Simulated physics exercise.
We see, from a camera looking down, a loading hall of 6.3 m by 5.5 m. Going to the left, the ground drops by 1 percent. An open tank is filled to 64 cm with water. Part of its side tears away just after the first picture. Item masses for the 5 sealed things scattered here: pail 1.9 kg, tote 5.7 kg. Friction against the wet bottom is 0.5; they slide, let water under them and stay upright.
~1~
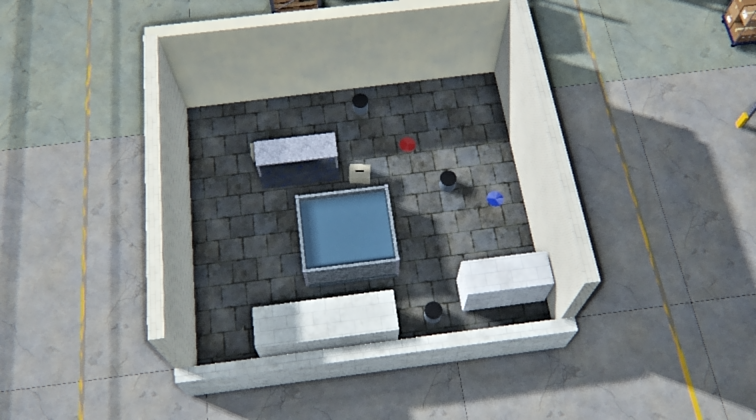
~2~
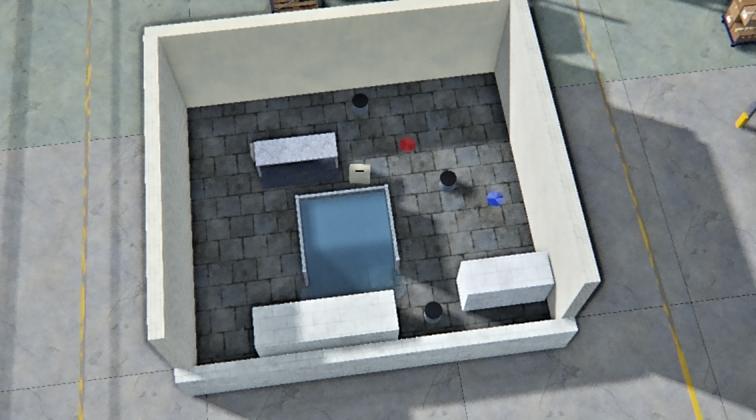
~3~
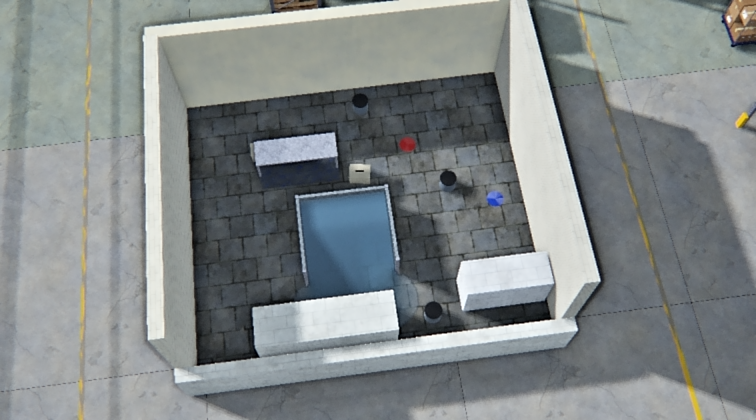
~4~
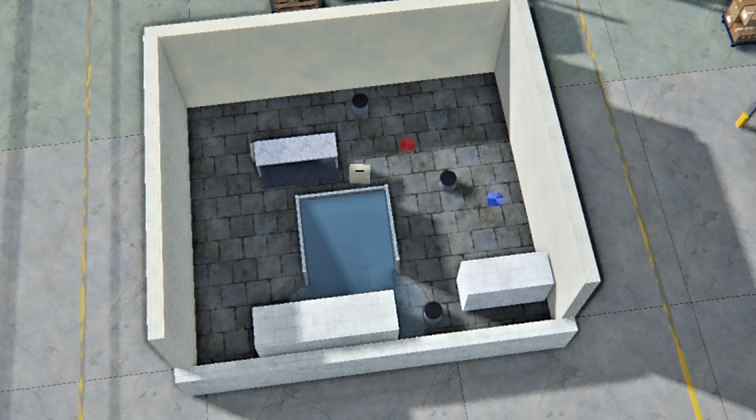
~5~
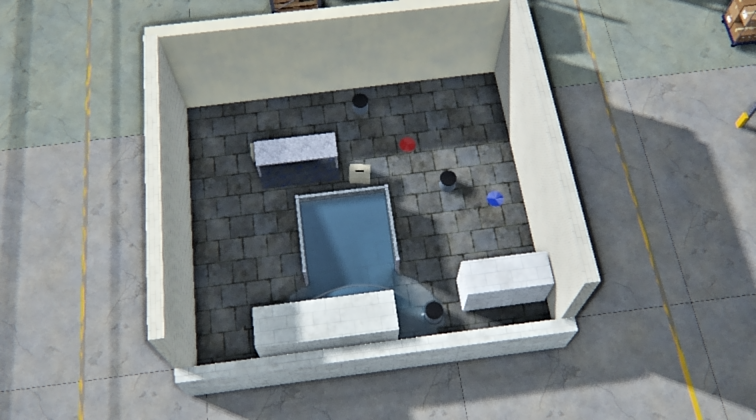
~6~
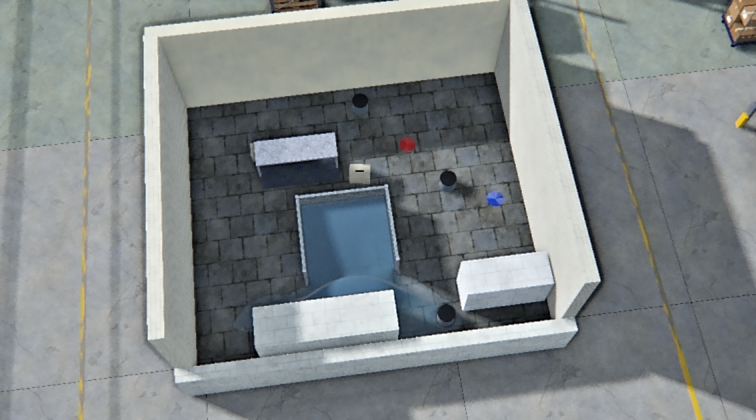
Water poured out of the near side of a square tank in a walled, stone-floored enclosure, spreading around the long white block in front, and a dark pail there slid slightly to the right.
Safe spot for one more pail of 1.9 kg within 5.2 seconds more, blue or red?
The red one is safe.
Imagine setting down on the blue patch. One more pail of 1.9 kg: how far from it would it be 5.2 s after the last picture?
It would be somewhere around 200 cm away by then.
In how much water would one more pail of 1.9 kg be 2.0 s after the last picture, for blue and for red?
2 cm and 0 cm, in that order.
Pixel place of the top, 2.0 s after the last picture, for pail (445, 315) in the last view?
Near (541, 313).
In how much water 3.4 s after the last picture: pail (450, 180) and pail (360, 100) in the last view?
Some 2 cm at the first, some 0 cm at the second.
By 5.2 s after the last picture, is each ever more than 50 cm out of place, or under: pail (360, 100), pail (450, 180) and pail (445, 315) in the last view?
Listed order: Below the mark, above the mark and above the mark.
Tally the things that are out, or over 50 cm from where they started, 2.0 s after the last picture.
My count gives 1.
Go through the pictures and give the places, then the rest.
A pail at (434, 310), on the bottom; a pail at (360, 100) rests on the ground; the blue patch at (495, 199); the red patch at (408, 145); 2.3 m2 under water; 0 of 5 have shifted, in the first picture.
A pail at (434, 310) rests on the ground; a pail at (360, 100) rests on the ground; the blue patch at (495, 199); the red patch at (408, 145); water covers 3.3 m2; 0 of 5 have shifted, in the second picture.
A pail at (434, 310), on the bottom; a pail at (360, 100), on the bottom; the blue patch at (495, 199); the red patch at (408, 145); 3.8 m2 under water; 0 of 5 have shifted, in the third picture.
A pail at (434, 310) rests on the ground; a pail at (360, 100) rests on the ground; the blue patch at (495, 199); the red patch at (408, 145); 4.2 m2 under water; 0 of 5 have shifted, in the fourth picture.
A pail at (434, 310), on the bottom; a pail at (360, 100) rests on the ground; the blue patch at (495, 199); the red patch at (408, 145); water covers 4.5 m2; 0 of 5 have shifted, in the fifth picture.
A pail at (447, 313), on the bottom, 24 cm from its start; a pail at (360, 100) rests on the ground; the blue patch at (495, 199); the red patch at (408, 145); 5.1 m2 under water; 1 of 5 have shifted, in the sixth picture.
Then, 0.5 s after the last picture on blue it would be 0 cm off in 0 cm of water; on red it would be 0 cm off in 0 cm of water.
Then, 2.0 s after the last picture on blue it would be 30 cm off in 2 cm of water; on red it would be 0 cm off in 0 cm of water.
Then, 3.4 s after the last picture on blue it would be 166 cm off in 2 cm of water; on red it would be 0 cm off in 0 cm of water.
Then, 5.2 s after the last picture on blue it would be 205 cm off in 2 cm of water; on red it would be 16 cm off in 2 cm of water.
